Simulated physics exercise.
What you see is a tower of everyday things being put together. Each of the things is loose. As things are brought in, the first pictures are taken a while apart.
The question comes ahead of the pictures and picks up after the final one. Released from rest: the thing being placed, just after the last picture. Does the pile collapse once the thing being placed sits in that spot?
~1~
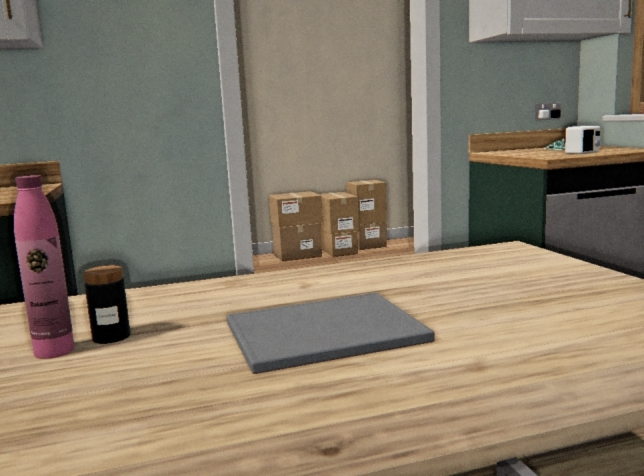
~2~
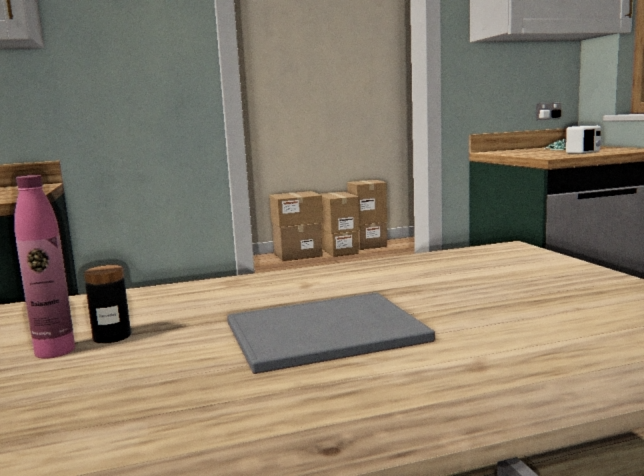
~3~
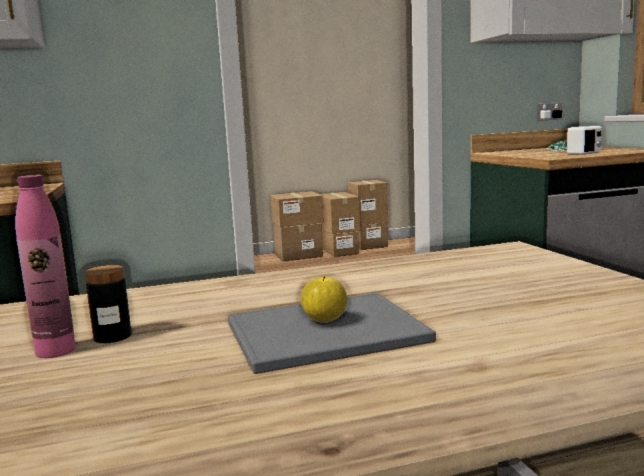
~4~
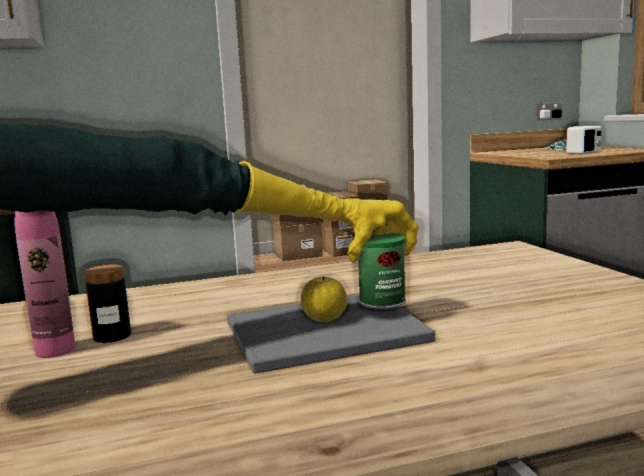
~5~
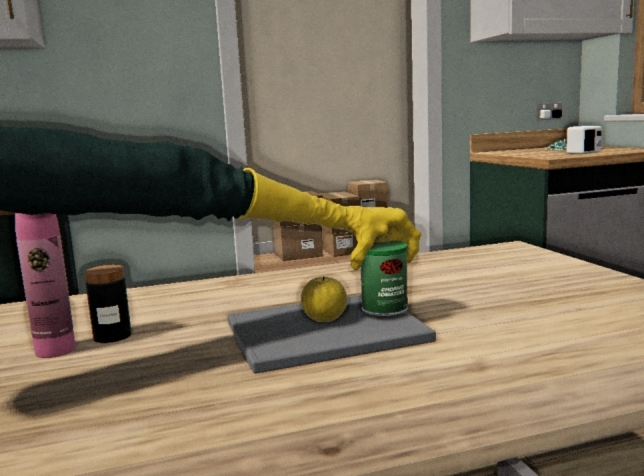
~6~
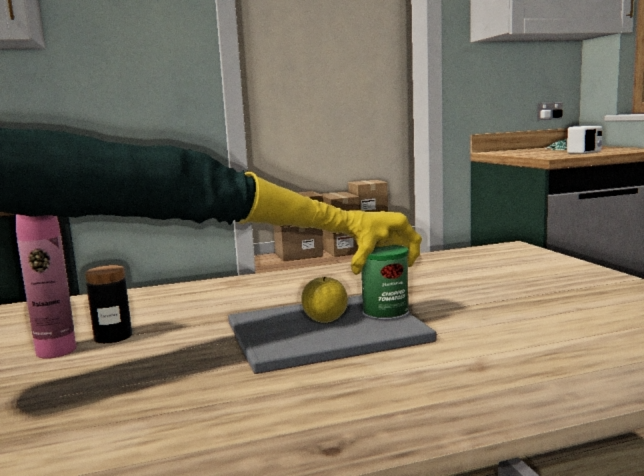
Seems the tower stands.
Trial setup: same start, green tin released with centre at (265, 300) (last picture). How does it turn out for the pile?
Result: Pile standing.
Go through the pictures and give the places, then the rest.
The last thing is not in view yet; black jar (107, 304), in the first frame.
The last thing is not in view yet; grey tray (325, 327), in the second frame.
The last thing is not in view yet; black jar (109, 304), in the third frame.
On its way; green tin (382, 270); grey tray (325, 327), in the fourth frame.
On its way; green tin (384, 277); black jar (108, 303), in the fifth frame.
In place under the hand; green tin (385, 281); grey tray (326, 327), in the sixth frame.
Then, 0.30 s after the last picture, nothing has stirred.
Then, 0.70 s after the last picture, green tin resting near (385, 282).
At rest, all 5 in place. Seen from the same camera at the end, green tin near (385, 282). The pile holds.
